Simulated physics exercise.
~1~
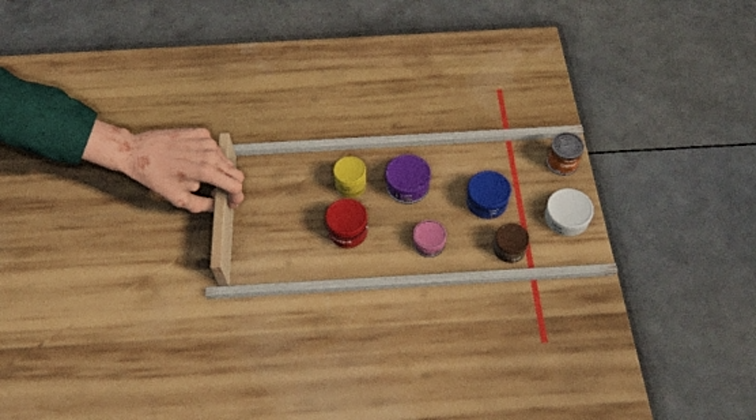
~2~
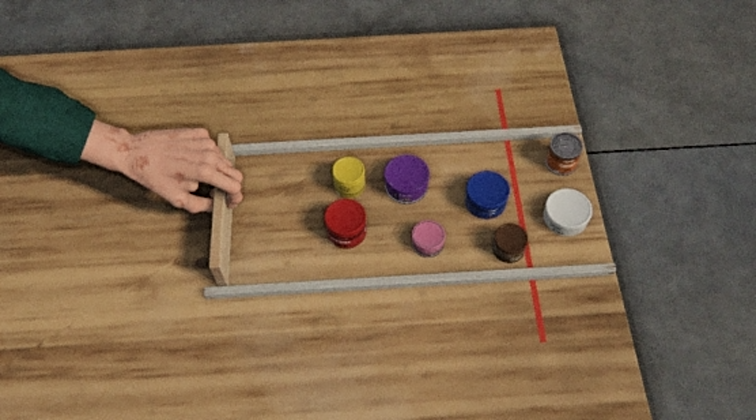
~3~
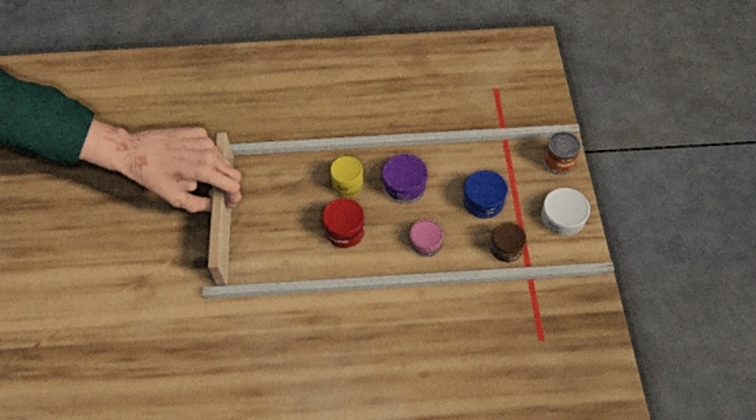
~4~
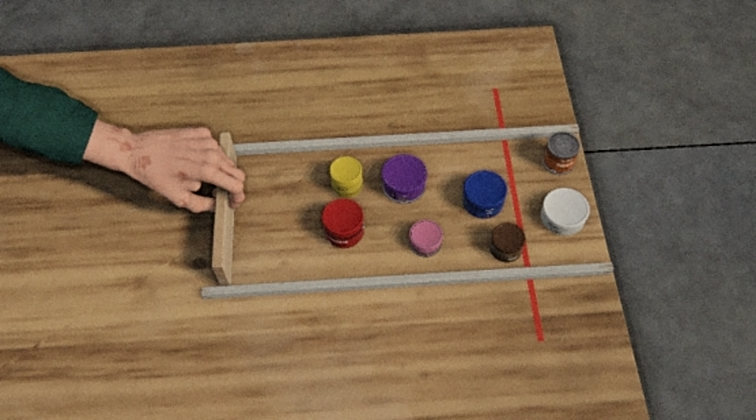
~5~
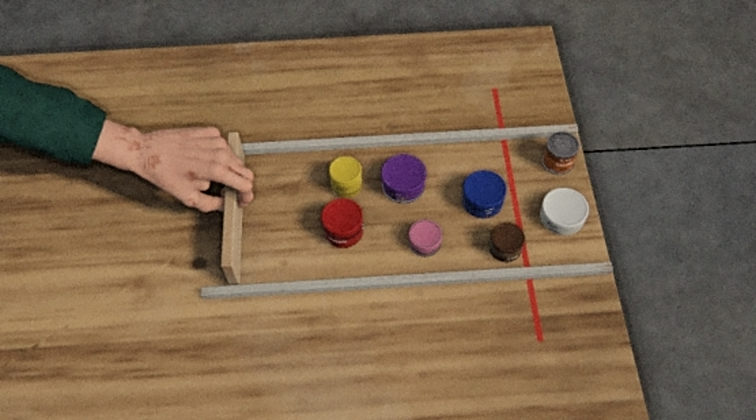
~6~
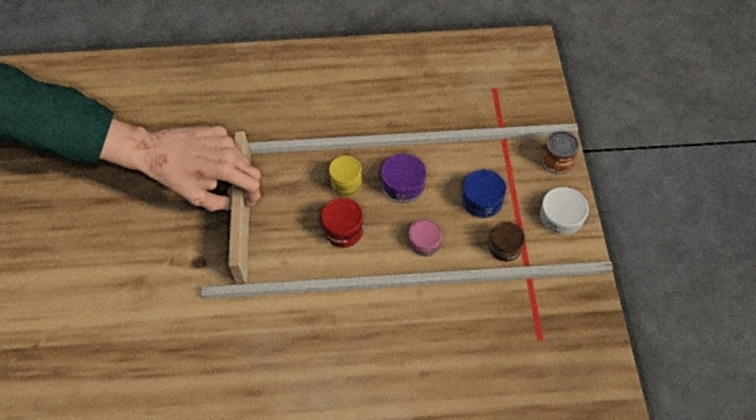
On a wooden table, a hand slides a board slightly right toward scattered colourful pots.
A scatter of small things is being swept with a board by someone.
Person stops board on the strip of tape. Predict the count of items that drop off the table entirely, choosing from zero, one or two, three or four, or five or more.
The push is going to clear one or two off the end.
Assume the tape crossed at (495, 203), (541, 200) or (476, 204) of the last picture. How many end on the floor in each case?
The counts: 0, 2 and 0.
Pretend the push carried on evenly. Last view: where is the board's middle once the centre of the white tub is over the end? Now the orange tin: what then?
I'd say about (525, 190) for the first one and about (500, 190) for the second.
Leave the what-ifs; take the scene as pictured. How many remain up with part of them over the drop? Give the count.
Counting them gives 1.
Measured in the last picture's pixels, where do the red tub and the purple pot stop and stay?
The red tub ends up near (540, 210), and the purple pot near (560, 149).
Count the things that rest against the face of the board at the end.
I count 3 of them.
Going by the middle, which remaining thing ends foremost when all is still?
It's the white tub.
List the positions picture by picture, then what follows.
In the first picture, orange tin (565, 154); white tub (569, 213); brown tub (511, 243); board (224, 208); tape (520, 203).
In the second picture, white tub (567, 213); purple pot (407, 179).
In the third picture, brown tub (508, 243); pink tin (426, 238).
In the fourth picture, orange tin (561, 153); blue tub (484, 195).
In the fifth picture, white tub (564, 212); board (234, 207).
In the sixth picture, orange tin (560, 152); white tub (564, 211); brown tub (507, 242); board (241, 206); tape (515, 201).
Early on, none off yet; orange tin at rest near (560, 152); white tub at rest near (564, 211); brown tub at rest near (507, 242).
Finally, the number that fall off is one or two; lost, orange tin.
